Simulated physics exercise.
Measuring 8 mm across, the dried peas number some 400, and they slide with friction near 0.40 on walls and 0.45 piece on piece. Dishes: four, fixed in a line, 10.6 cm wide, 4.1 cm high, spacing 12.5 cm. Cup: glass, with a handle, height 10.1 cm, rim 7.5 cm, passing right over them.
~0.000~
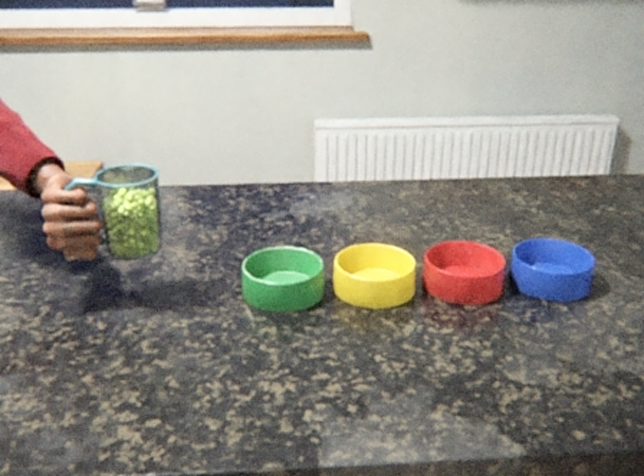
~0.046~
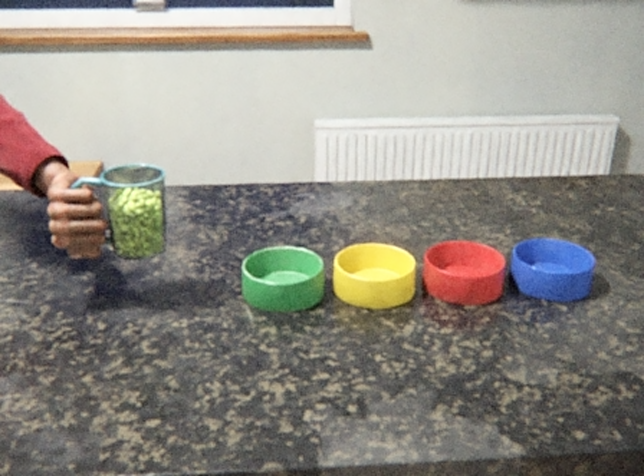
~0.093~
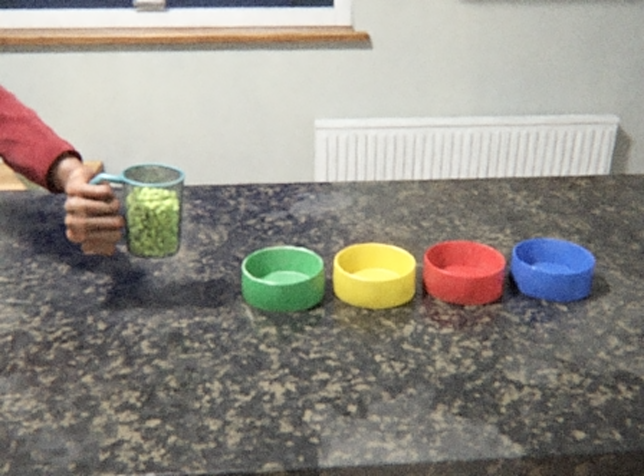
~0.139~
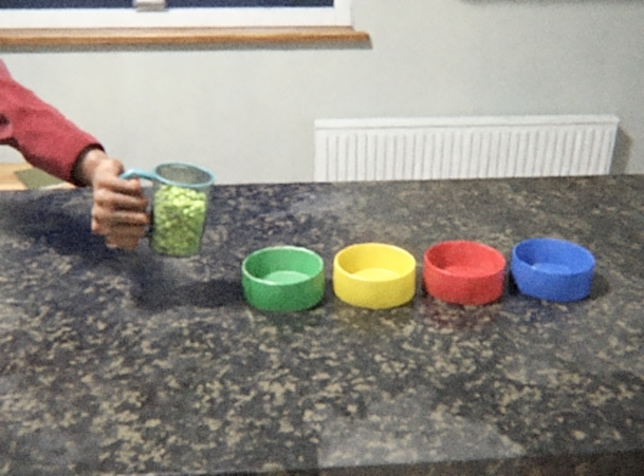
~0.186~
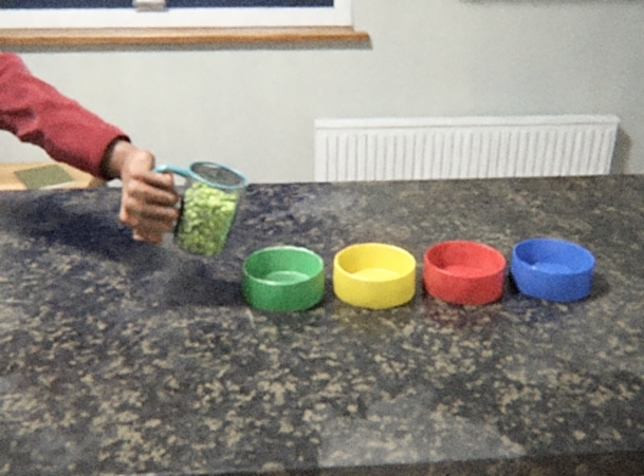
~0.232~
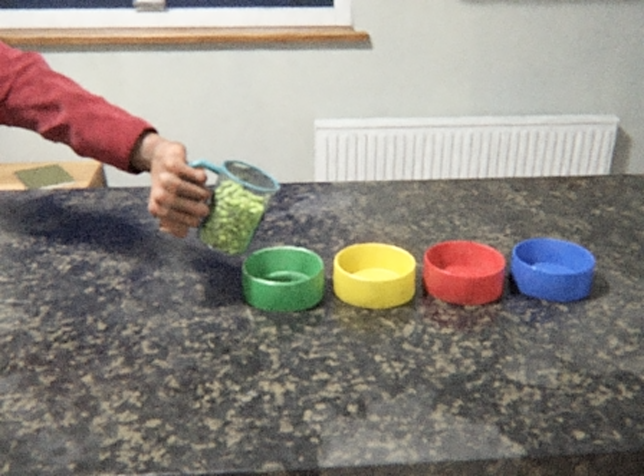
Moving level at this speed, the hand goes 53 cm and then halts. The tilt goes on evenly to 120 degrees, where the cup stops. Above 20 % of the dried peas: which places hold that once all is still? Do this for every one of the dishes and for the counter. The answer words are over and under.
Red dish: Under. Blue dish: Over. Green dish: Under. Yellow dish: Under. Counter: Over.
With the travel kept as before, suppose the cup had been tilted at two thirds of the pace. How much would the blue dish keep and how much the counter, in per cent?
Shares: Blue dish 90, counter 10.
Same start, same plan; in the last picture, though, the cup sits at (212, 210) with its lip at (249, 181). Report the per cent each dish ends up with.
In the end red holds 0, blue holds 80, green holds 0, yellow holds 0.
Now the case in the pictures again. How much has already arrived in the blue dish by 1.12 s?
Close to 50 per cent at that point.
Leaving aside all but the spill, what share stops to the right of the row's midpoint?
The answer is some 100 per cent.
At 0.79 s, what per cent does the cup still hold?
Around 85 percent.
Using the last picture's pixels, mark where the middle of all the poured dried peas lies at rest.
Centre at rest: Approx. (576, 274) px.
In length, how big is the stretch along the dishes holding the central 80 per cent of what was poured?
It spans about 29 centimetres along the dishes.
After 0.57 s, tilt 72 degrees; cup holds 100 %.
Then, at 0.79 s, tilt 103 degrees; cup holds 85 %, blue 5 %.
Then, at 1.12 s, tilt 120 degrees; cup holds 0 %, blue 50 %.
At rest (2.0 s), red 0 %, blue 50 %, green 0 %, yellow 0 %, counter 50 %.
